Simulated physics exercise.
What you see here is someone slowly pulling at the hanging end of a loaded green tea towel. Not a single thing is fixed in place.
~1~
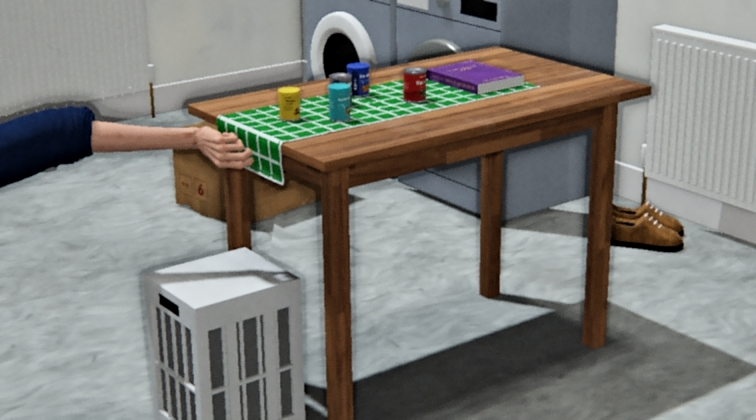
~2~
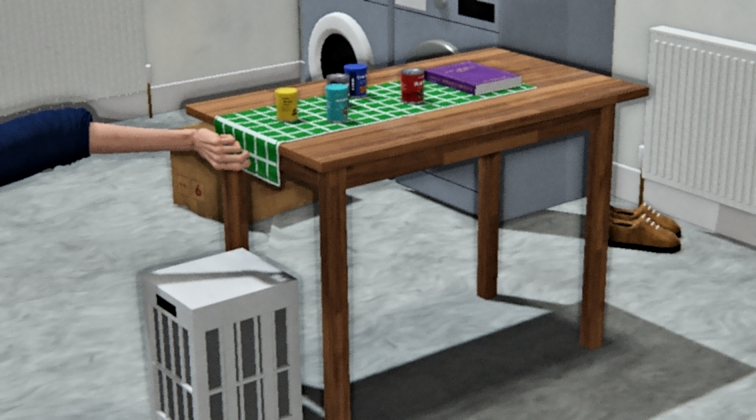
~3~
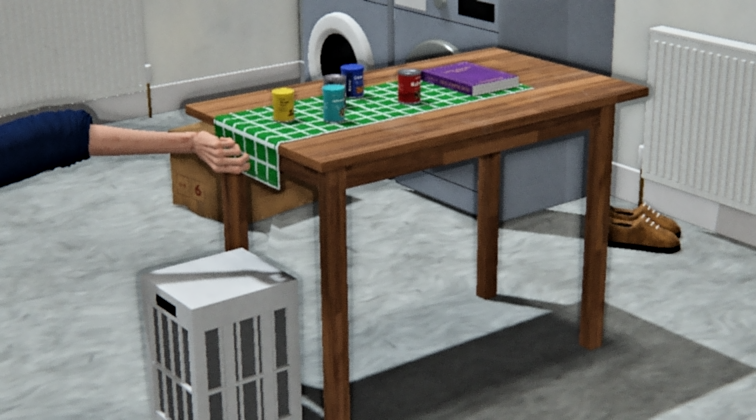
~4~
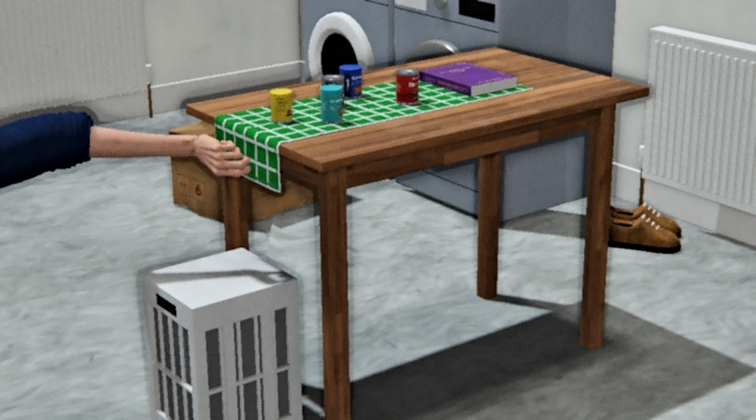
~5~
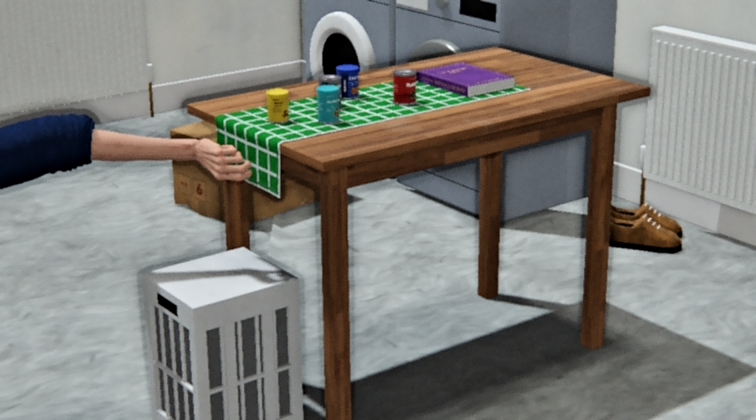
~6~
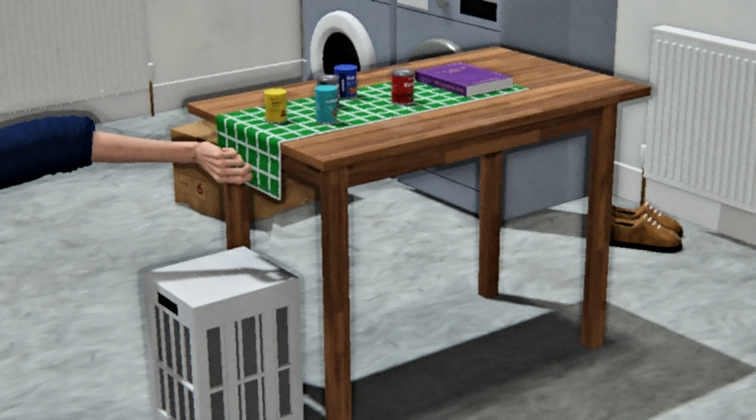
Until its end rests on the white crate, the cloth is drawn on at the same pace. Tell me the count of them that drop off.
The count is two.
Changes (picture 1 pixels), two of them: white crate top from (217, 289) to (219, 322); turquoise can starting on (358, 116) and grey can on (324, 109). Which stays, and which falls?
Observed: Turquoise can departs; grey can departs.
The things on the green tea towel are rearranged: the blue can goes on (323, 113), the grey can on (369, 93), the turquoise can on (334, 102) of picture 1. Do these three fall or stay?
First the blue can, which is lost, then the grey can, which is kept, and finally the turquoise can, which is kept.
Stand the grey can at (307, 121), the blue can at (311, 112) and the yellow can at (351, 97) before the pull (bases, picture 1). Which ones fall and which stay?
The grey can ends up off; the blue can ends up off; the yellow can stays put.
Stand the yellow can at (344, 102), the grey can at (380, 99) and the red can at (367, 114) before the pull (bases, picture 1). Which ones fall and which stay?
So, the yellow can makes it through, the grey can makes it through, the red can makes it through.
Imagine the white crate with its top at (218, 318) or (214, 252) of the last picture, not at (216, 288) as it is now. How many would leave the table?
First case 3, second case 1.
Soon after, hem near (250, 220); all still up.
Then, hem on the crate; yellow can gone.
Further on, hem on the crate; yellow can and turquoise can gone.
At rest, hem on the crate; yellow can and turquoise can gone. It carries off two.
